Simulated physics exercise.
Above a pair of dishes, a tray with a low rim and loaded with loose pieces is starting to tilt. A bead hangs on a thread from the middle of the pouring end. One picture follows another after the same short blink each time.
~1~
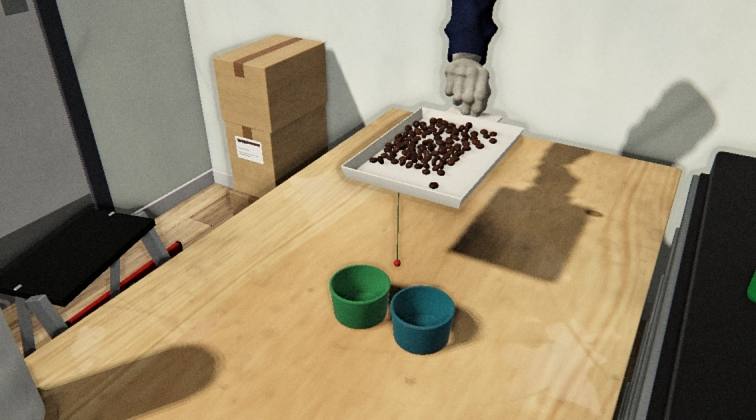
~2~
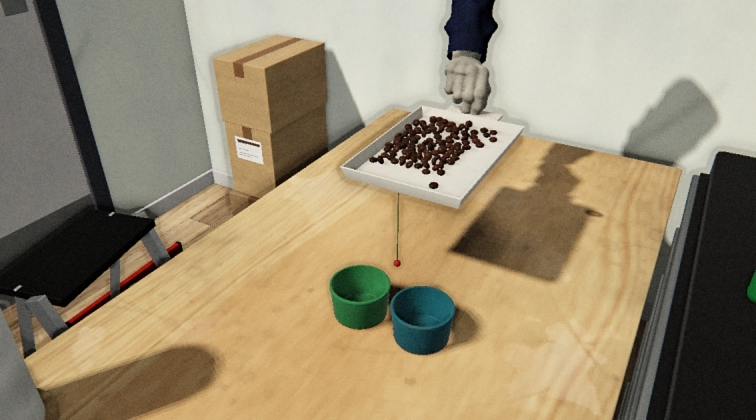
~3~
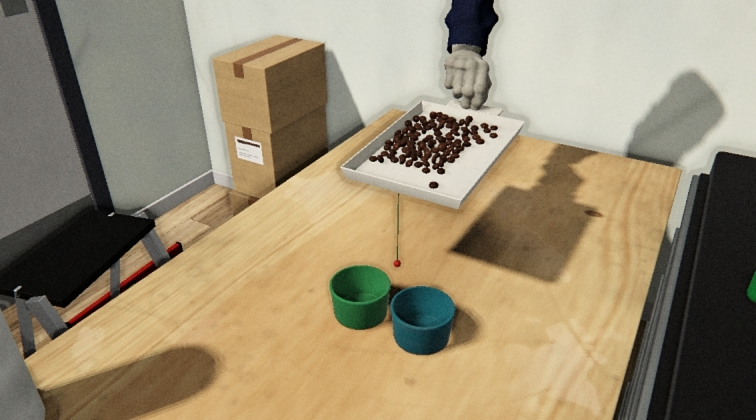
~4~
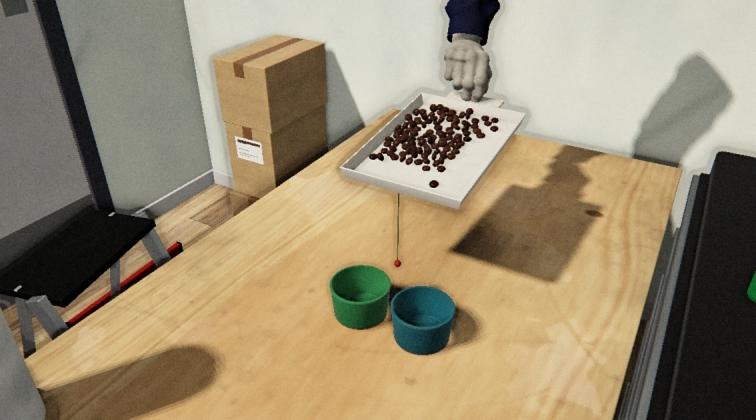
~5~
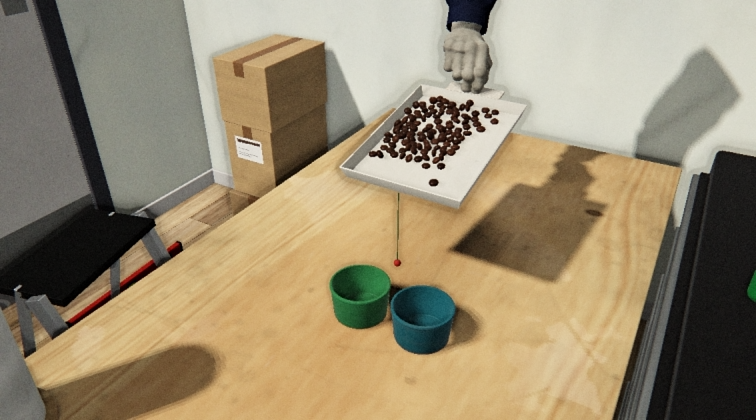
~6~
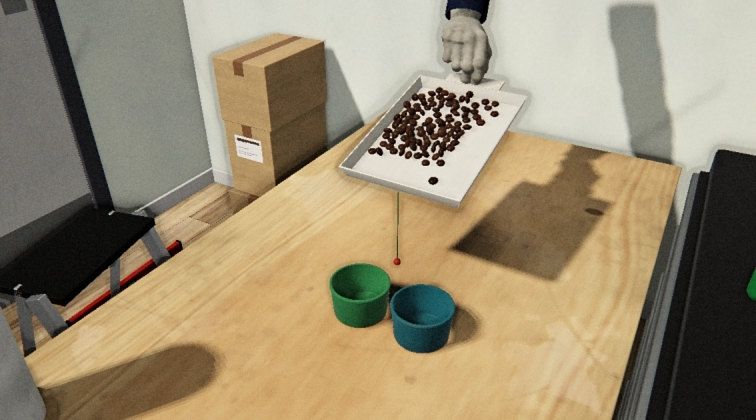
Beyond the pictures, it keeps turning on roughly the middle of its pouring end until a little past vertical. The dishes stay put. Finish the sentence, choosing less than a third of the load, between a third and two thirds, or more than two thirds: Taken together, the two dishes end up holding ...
Taken together, the two dishes end up holding more than two thirds of the load.
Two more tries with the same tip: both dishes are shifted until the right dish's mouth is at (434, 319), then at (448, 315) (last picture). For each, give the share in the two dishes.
About 60 and 70 per cent.
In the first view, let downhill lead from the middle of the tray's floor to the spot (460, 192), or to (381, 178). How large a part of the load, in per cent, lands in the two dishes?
In order, some 10 % and some 50 %.
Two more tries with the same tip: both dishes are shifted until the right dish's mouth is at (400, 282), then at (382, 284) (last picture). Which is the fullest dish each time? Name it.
At the first place the right-hand dish, at the second the dish on the right.
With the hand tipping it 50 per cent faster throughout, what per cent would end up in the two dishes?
Estimate: Some 70%.
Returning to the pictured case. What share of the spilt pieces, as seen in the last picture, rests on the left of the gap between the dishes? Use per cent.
About 70 per cent.
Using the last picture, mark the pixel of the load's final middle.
Near pixel (377, 314).
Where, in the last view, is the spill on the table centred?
Its middle is at roughly (357, 340).
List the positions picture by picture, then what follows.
Corners of the pouring end at (346, 166) and (459, 196), level; middle of the load at (433, 146), flat chocolate drops; left dish at (345, 311); right dish at (408, 337); bead on its thread at (397, 263), in the first frame.
Corners of the pouring end at (346, 166) and (459, 196), level; middle of the load at (433, 145), in the second frame.
Corners of the pouring end at (346, 166) and (458, 197), tipped barely, level across its low end; middle of the load at (433, 142), in the third frame.
Corners of the pouring end at (346, 166) and (458, 197), tipped a little, level across its low end; middle of the load at (433, 137), in the fourth frame.
Corners of the pouring end at (345, 166) and (458, 197), tipped a little, level across its low end; middle of the load at (433, 132), in the fifth frame.
Corners of the pouring end at (345, 165) and (457, 197), tipped a little, level across its low end; middle of the load at (432, 126); left dish at (345, 310); right dish at (408, 335), in the sixth frame.
Soon, tray tipped steeply; nearly all on the tray; a small part in the air.
A while on, tray tipped right over; about two thirds on the tray; about a quarter in the right dish; a small part in the left dish; a small part outside both; a stray few in the air.
Towards the end, tray tipped past a quarter turn; about a third in the right dish; about a third in the left dish; about a quarter outside both.
Finally, tray tipped past a quarter turn; about a third in the right dish; about a third in the left dish; about a quarter outside both.
